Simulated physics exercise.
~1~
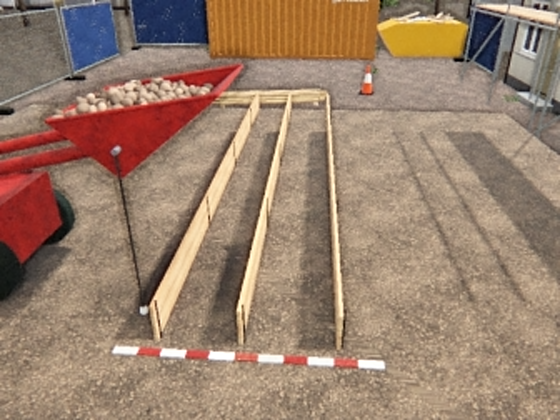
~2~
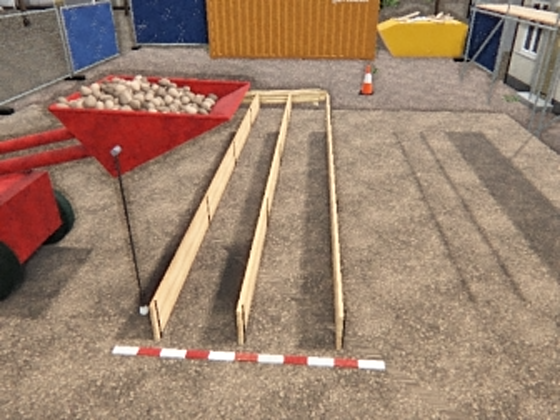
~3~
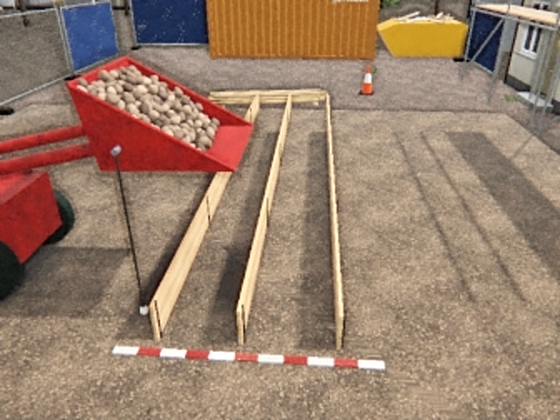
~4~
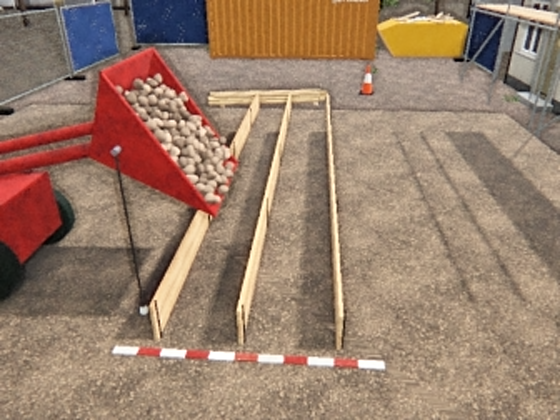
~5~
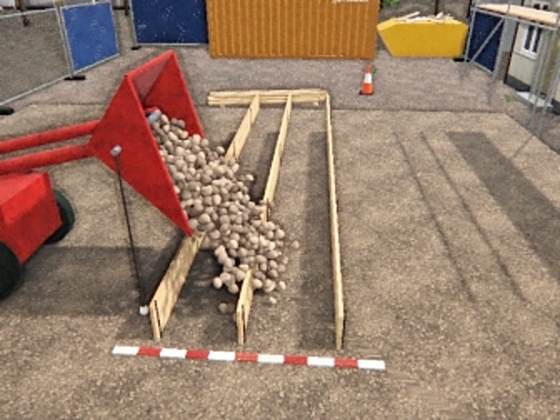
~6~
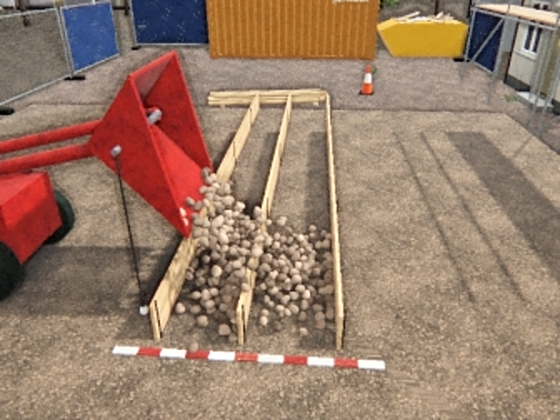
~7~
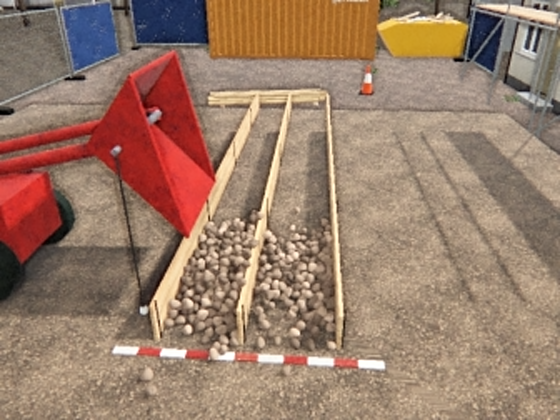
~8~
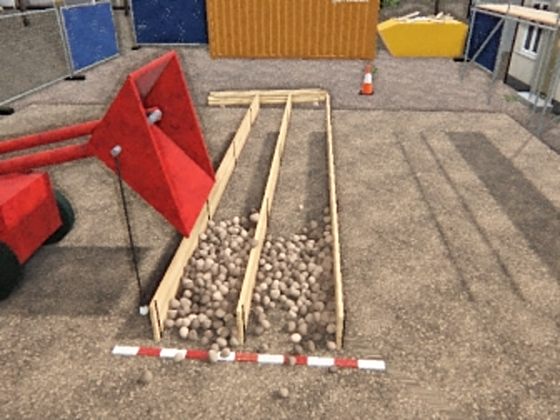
A red loader bucket tips and spills its round stones into two plank-edged bays.
